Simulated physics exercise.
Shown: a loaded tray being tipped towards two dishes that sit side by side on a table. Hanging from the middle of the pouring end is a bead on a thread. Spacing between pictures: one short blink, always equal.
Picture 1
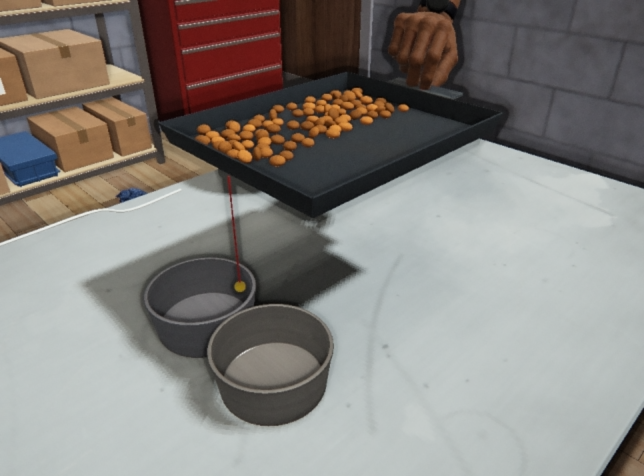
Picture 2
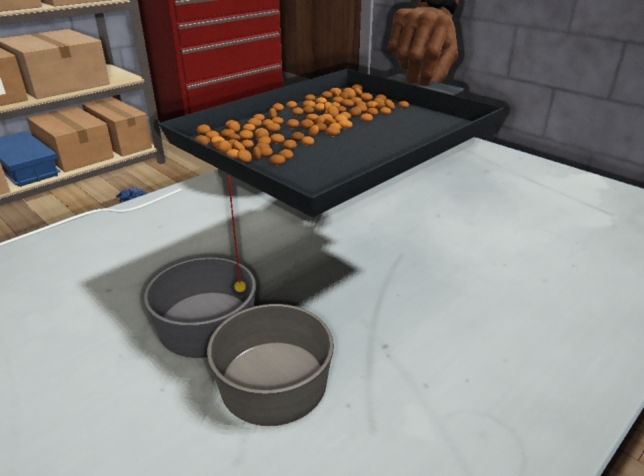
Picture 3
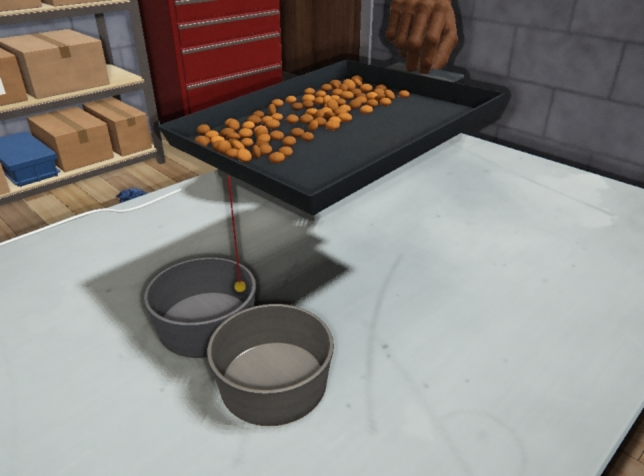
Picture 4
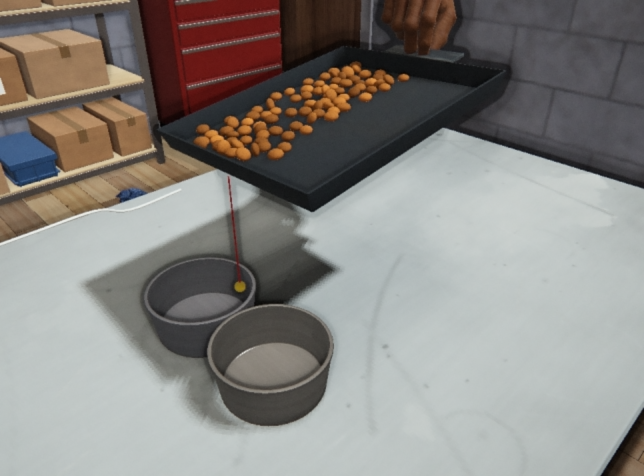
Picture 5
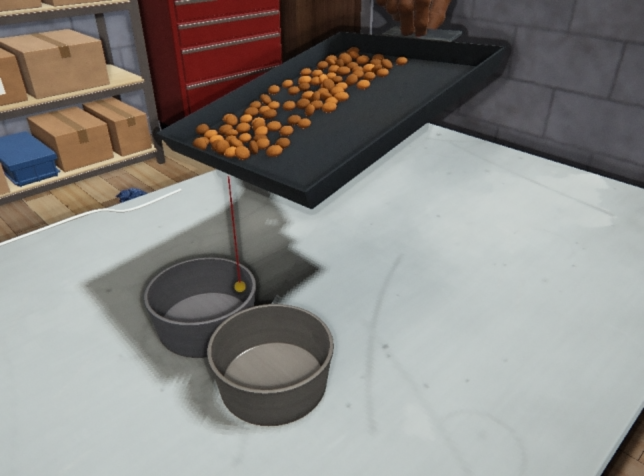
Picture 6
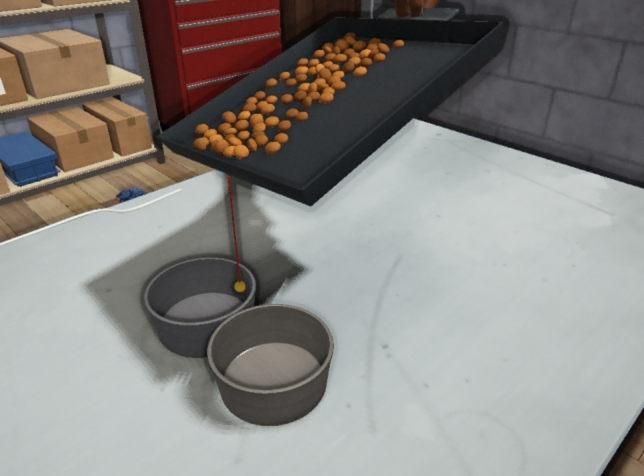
The clip opens on a dark tray of small orange pieces held nearly level above two grey dishes on a white table, a yellow bead hanging on a red thread. A hand raises the far end, steepening the tray towards its lower left corner, while the pieces stay bunched together and the dishes remain still.
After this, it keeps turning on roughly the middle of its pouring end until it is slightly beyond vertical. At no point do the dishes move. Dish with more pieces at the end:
Left.
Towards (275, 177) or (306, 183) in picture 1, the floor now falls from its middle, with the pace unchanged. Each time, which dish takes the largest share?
The first tilt favours the dish to the right, the second the dish to the right.
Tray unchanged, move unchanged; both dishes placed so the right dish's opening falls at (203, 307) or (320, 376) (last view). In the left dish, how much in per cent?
You'd end up with around 60 per cent and then around 10 per cent.
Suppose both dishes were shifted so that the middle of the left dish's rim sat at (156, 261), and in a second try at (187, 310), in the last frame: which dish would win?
Note: Try one - the dish on the left side; try two - the dish on the left side.
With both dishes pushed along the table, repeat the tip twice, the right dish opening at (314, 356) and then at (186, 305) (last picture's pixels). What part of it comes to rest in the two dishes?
First 10 %, then 80 %.
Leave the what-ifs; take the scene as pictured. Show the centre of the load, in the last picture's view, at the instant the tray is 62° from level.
Load centre: Approx. (204, 131).
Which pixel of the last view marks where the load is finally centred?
Somewhere around (178, 312) in the final view.
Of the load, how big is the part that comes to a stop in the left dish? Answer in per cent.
Close to 50 in every hundred pieces.
Just after the last frame, tray tipped steeply; every one on the tray.
A moment on, tray tipped past a quarter turn; roughly a quarter on the tray; roughly a quarter in the left dish; roughly a third outside both; roughly a quarter in the air.
Further on, tray tipped past a quarter turn; roughly half in the left dish; roughly half outside both.
When it is over, tray tipped past a quarter turn; not one in the right dish; roughly half in the left dish; roughly half outside both.
